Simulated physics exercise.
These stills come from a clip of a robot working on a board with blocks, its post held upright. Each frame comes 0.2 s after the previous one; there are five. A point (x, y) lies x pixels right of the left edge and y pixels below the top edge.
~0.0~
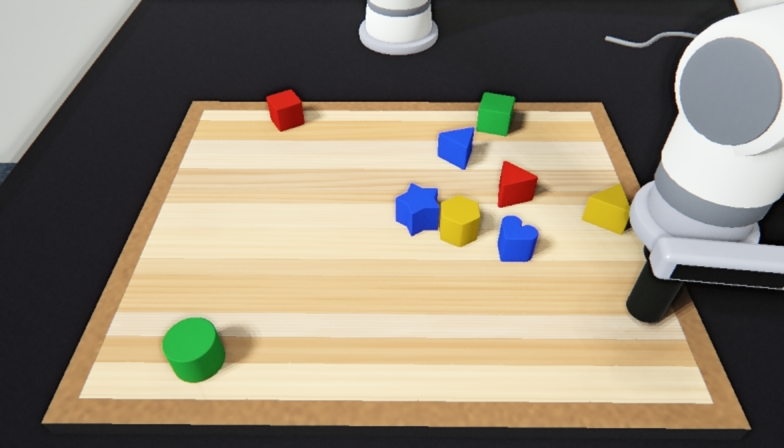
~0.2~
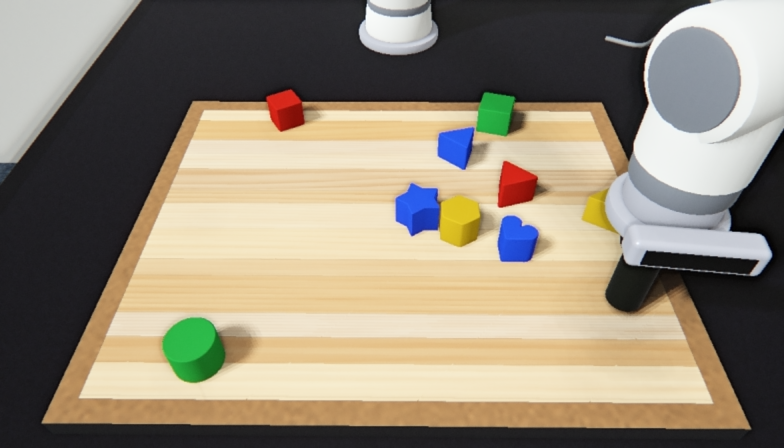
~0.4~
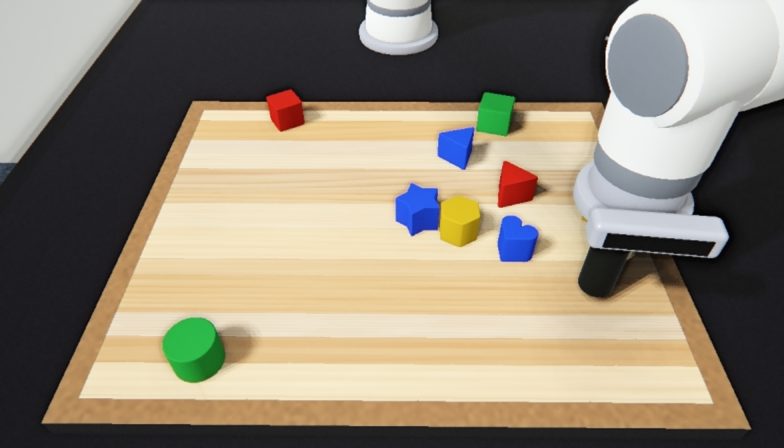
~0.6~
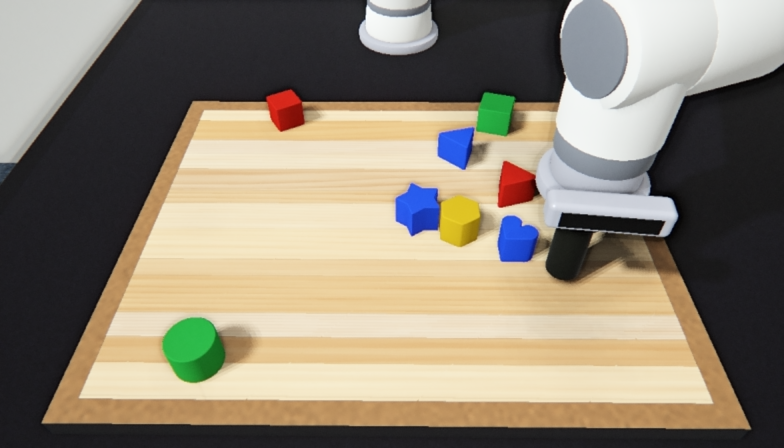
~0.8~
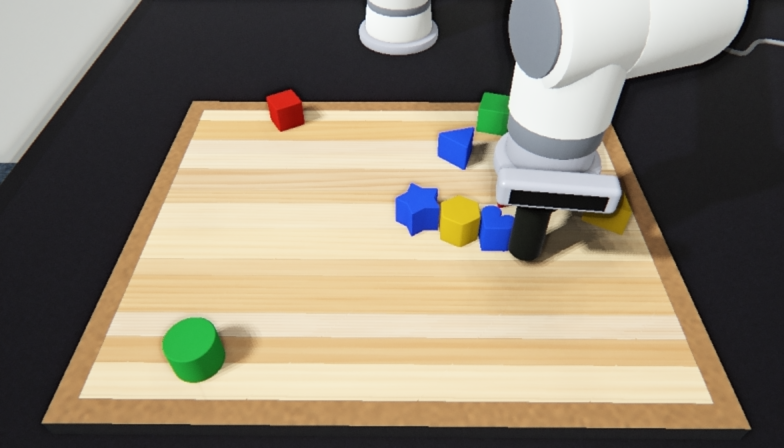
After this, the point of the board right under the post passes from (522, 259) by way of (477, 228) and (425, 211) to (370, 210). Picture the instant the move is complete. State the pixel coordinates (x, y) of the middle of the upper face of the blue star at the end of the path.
The centre of its top will be at (310, 217).
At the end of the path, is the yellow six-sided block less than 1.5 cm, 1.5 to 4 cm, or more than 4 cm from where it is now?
It slides well over 4 cm.
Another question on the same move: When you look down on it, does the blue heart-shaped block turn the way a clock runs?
I expect so.
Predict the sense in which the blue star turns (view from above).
From above, the blue star will be seen to turn anti-clockwise.
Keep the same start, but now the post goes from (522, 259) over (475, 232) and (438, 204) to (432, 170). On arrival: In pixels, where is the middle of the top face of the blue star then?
The middle of its upper face will lie at (372, 193).
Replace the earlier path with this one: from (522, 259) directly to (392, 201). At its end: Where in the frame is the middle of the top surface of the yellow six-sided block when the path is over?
Its top face will be centred at roughly (359, 175).
The first path, step by step. One third of the way, post (478, 217); blue star (407, 197), turned 20° clockwise; yellow six-sided block (443, 204), turned 30° anticlockwise; blue heart-shaped block (473, 184).
Two thirds of the way, post (425, 201); blue star (356, 200); yellow six-sided block (392, 195), turned 60° anticlockwise; blue heart-shaped block (466, 177), turned 20° clockwise.
At the end, post (370, 200); blue star (311, 217), turned 40° anticlockwise; yellow six-sided block (340, 200), turned 90° anticlockwise; blue heart-shaped block (466, 177), turned 20° clockwise; red three-sided block not moved.
